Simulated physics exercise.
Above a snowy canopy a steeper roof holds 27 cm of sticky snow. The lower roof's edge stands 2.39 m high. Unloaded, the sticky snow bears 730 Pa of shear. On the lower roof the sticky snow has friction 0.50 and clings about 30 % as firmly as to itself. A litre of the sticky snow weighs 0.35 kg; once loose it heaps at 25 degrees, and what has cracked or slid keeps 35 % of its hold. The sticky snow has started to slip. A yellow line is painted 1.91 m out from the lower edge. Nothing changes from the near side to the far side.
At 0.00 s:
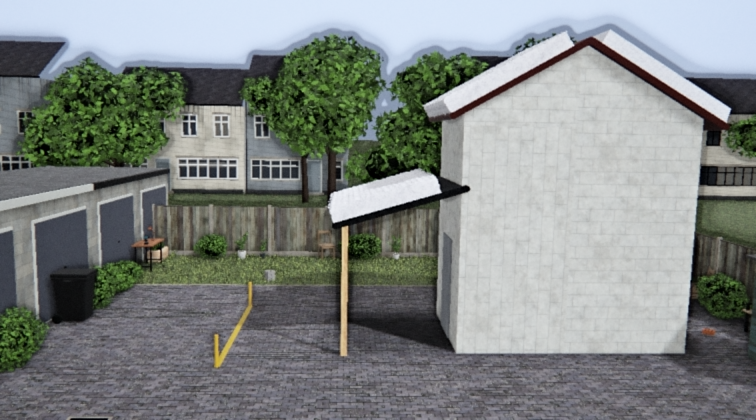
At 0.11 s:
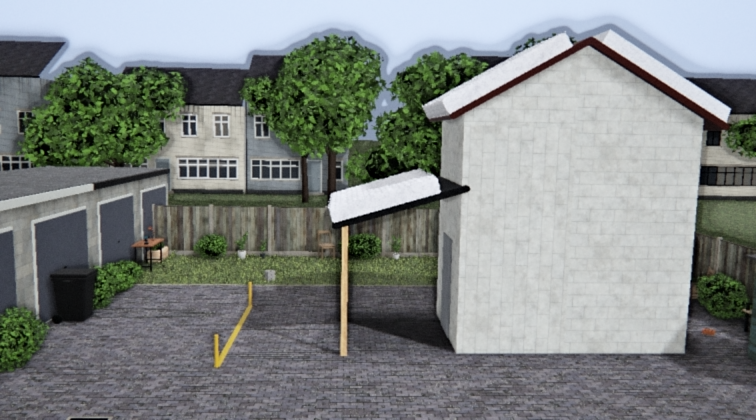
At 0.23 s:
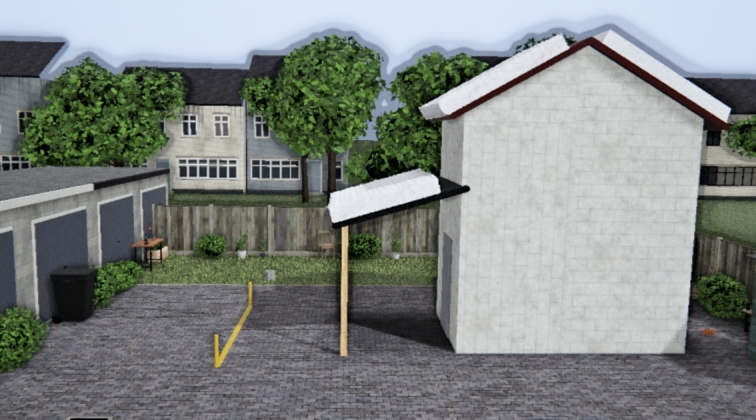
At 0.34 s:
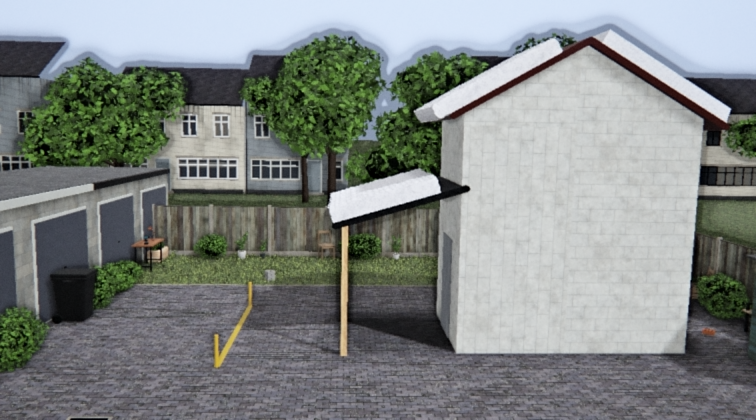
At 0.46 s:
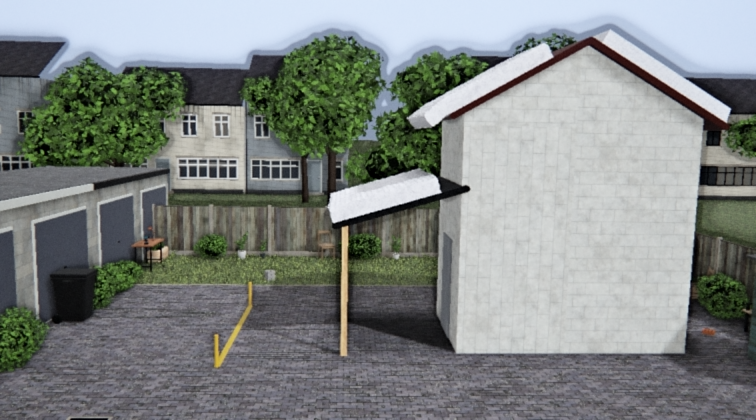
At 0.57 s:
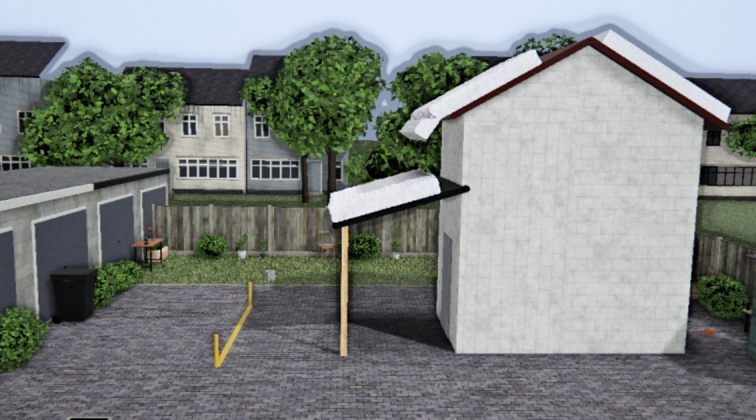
A paved yard with a wooden fence, green trees and pale houses behind it is seen from a raised, fixed viewpoint. Grey garages and a black bin stand at left, a yellow line marks the paving, and a white block building at right carries snow above a lower snowy canopy on a post. The upper left snow slides leftward past the roof edge, bending downward and cracking.
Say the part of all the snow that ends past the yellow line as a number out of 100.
It comes to some 30 %.
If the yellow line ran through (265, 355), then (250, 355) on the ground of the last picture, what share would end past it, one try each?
In that order: 50 %, 40 %.
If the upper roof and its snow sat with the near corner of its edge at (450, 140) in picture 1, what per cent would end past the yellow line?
Then about 10 %.
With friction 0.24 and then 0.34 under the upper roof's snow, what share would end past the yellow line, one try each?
In turn about 16 %, 5 %.
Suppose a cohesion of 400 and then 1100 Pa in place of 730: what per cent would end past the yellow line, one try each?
In turn about 35 %, 16 %.
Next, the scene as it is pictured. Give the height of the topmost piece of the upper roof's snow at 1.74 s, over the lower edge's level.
About 0.8 m.
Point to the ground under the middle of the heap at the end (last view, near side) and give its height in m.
Near (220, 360), some 0.3 m high.
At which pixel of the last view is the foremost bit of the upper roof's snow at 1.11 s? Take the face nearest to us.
Near (351, 193).
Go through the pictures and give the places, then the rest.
The first picture shows leading edge of the sticky snow at (449, 111).
The second picture shows leading edge of the sticky snow at (448, 111), its middle shifted 2.3 cm.
The third picture shows leading edge of the sticky snow at (444, 113), its middle shifted 9.6 cm, 4 % of it past the upper edge, in one piece.
The fourth picture shows leading edge of the sticky snow at (438, 115), its middle shifted 22 cm, 9 % of it past the upper edge, in one piece.
The fifth picture shows leading edge of the sticky snow at (430, 113), its middle shifted 40 cm, 17 % of it past the upper edge, in one piece.
The sixth picture shows leading edge of the sticky snow at (419, 126), its middle shifted 63 cm, 26 % of it past the upper edge, cracking.
After 1.11 s, none is below the lower edge and 0 % is past the line.
After 1.74 s, 27 % is below the lower edge and 0 % is past the line.
After 2.37 s, 60 % is below the lower edge and 28 % is past the line.
After 3.00 s, 60 % is below the lower edge and 30 % is past the line.
After 3.10 s, at the end, 60 % is below the lower edge and 30 % is past the line.
